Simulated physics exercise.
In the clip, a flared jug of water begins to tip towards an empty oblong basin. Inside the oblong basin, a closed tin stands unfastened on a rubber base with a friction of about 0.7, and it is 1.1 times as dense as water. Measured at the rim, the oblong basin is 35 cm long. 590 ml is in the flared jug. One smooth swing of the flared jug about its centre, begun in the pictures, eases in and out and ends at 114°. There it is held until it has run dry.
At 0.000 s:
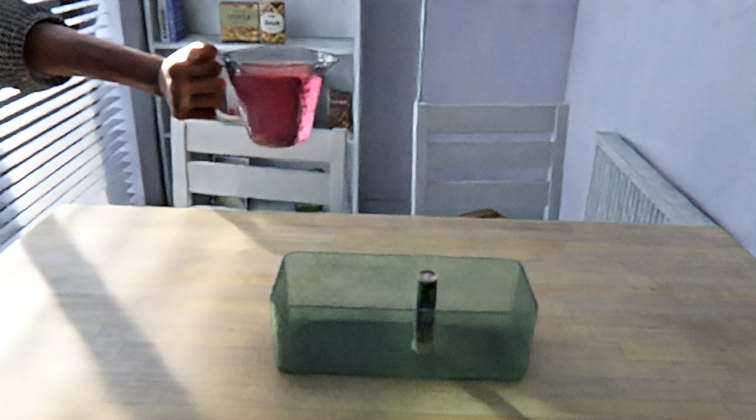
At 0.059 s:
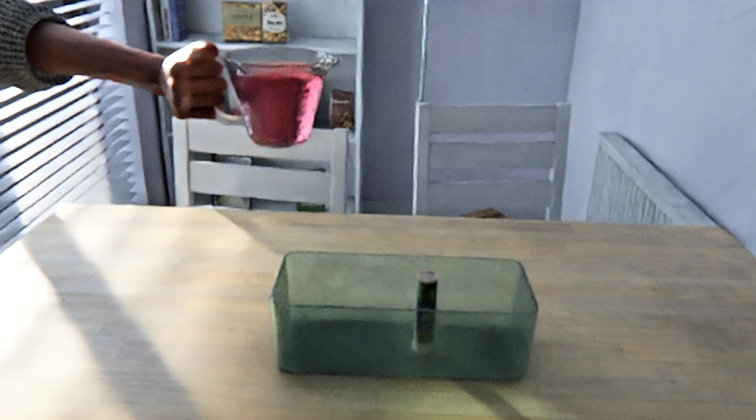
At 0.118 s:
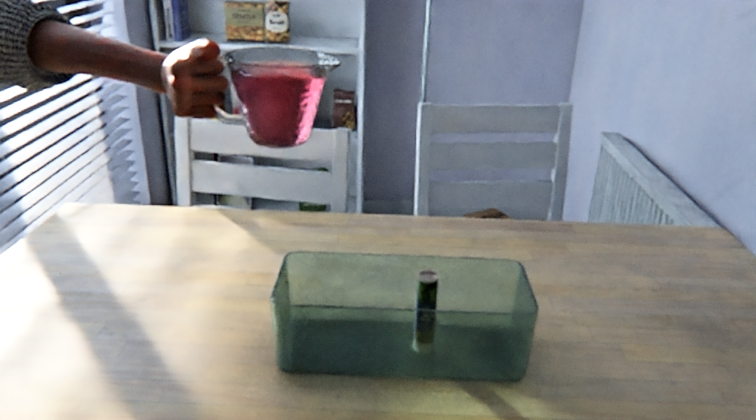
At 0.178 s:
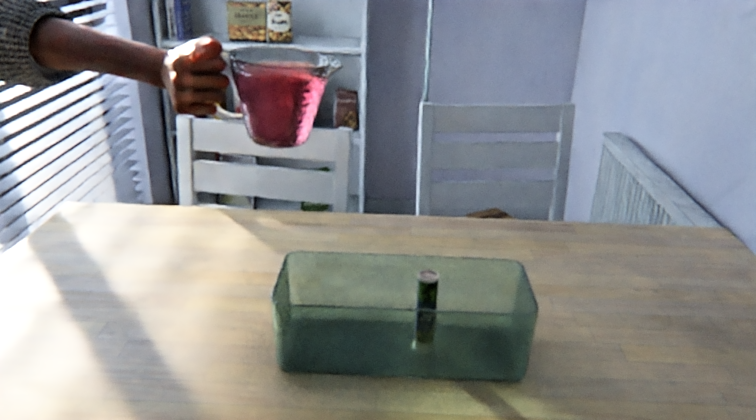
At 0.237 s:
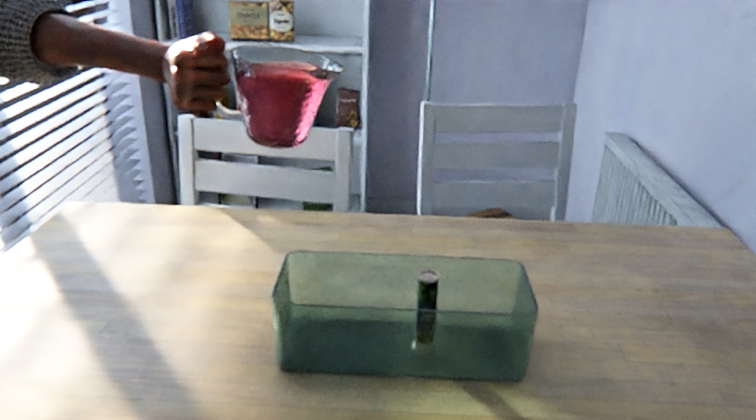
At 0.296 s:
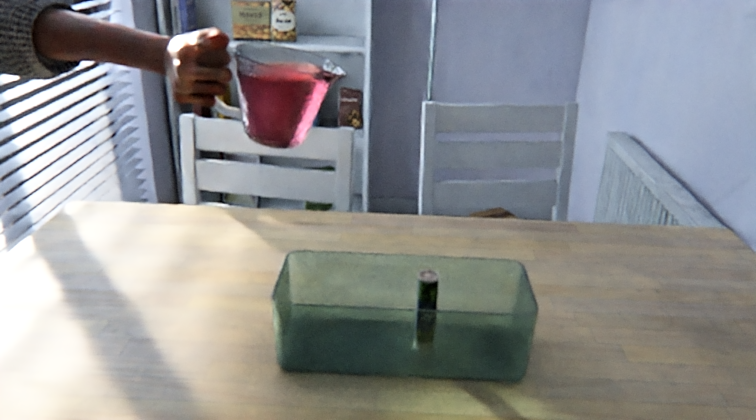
A flared jug of pink liquid, gripped by a hand reaching in from the left, hung level at first, then tilted slightly rightward above a wooden table holding a green basin with a small tin inside.
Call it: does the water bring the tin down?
Call: Brought down.
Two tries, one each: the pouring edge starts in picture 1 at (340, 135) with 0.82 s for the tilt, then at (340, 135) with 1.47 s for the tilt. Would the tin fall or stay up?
Try 1: Still standing; try 2: Still standing.
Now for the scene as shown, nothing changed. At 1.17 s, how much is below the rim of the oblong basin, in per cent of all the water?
The share is close to 72 percent.
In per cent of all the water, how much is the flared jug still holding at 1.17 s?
6 per cent or thereabouts.
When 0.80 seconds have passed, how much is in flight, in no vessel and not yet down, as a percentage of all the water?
It comes to about 30 percent.
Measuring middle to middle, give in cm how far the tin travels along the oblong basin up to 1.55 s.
Near 4 cm.
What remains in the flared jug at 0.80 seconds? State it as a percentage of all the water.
Fraction remaining: Approx. 62 per cent.
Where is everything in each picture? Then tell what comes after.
The first frame shows tilt 0°; pouring edge (340, 59); surface from (233, 67) to (325, 70); the oblong basin's rim runs from (277, 277) to (529, 286); the tin's top is at (427, 279).
The second frame shows tilt 0°; pouring edge (341, 60); surface from (234, 67) to (325, 70).
The third frame shows tilt 2°; pouring edge (342, 62); surface from (235, 67) to (326, 72).
The fourth frame shows tilt 4°; pouring edge (344, 65); surface from (237, 67) to (328, 72).
The fifth frame shows tilt 7°; pouring edge (346, 69); surface from (240, 68) to (331, 73).
The sixth frame shows tilt 11°; pouring edge (348, 74); surface from (242, 69) to (336, 73).
After 0.80 s the tilt is 65° and 62 per cent is still to pour; the tin stands where it began.
After 1.17 s the tilt is 102° and 6 per cent is still to pour; the tin leans 8°.
After 1.55 s the tilt is 114° and 0 per cent is still to pour; the tin leans 26°.
After 1.97 s the tilt is 114° and 0 per cent is still to pour; the tin lies on its side.
In the end the tin lies on its side.
